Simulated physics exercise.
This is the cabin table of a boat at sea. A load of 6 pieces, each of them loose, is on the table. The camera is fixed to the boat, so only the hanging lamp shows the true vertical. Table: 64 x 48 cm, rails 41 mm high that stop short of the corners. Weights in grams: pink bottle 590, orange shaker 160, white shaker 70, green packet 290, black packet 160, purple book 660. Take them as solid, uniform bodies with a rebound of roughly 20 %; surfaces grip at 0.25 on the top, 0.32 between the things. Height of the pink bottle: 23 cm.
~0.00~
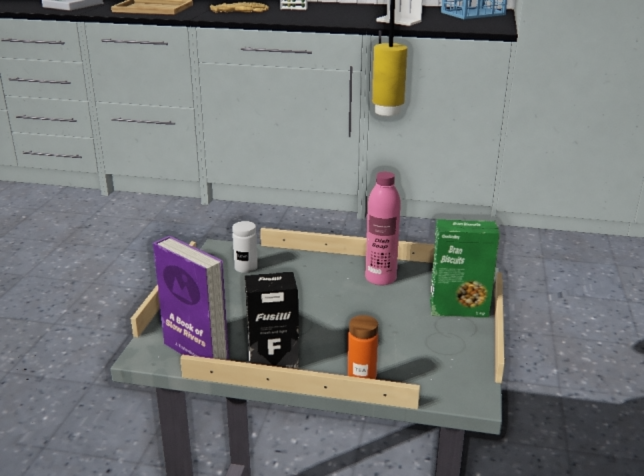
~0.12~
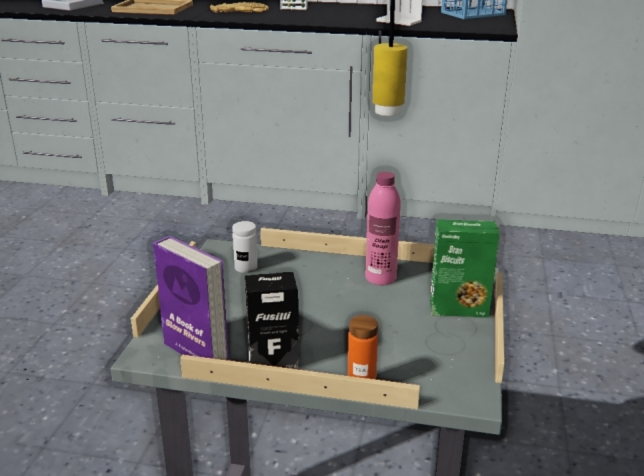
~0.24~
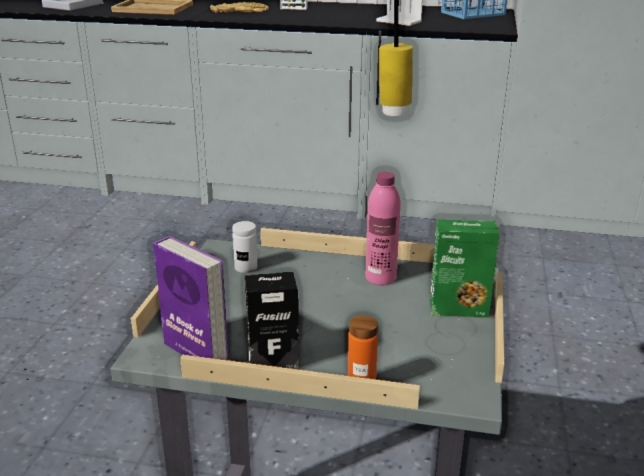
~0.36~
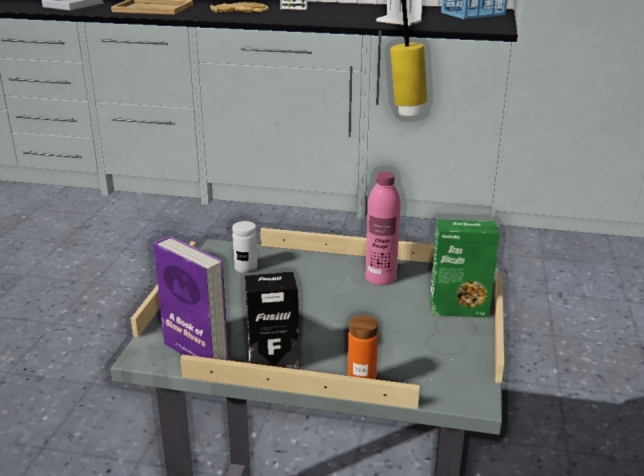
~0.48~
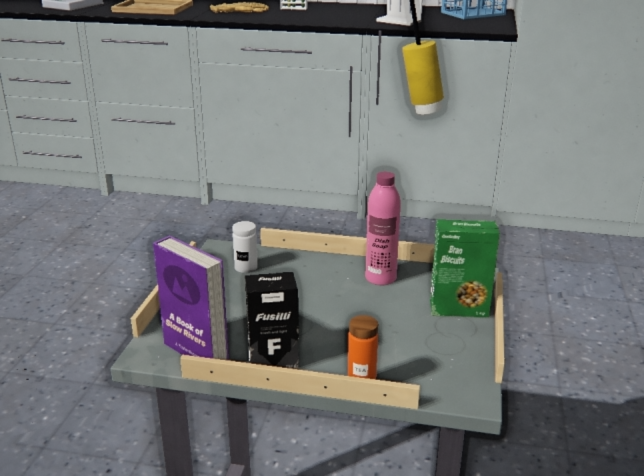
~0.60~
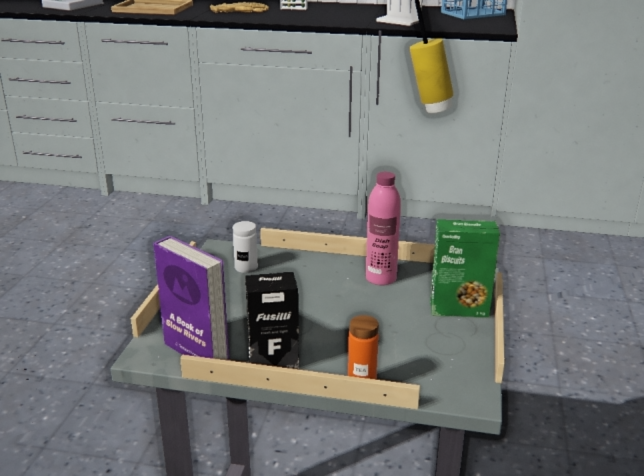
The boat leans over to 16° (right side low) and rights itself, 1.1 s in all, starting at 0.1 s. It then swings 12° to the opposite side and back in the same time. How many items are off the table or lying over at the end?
Tipped or gone: Zero.
Around 0.70 s, floor tilted 16°, right side down.
Around 0.90 s, floor tilted 9°, right side down.
Around 1.70 s, floor tilted 12°, left side down.
Finally (2.8 s), all 6 still in place (within 5 cm). Final places as that camera would see them, pink bottle near (390, 229), orange shaker near (370, 357).
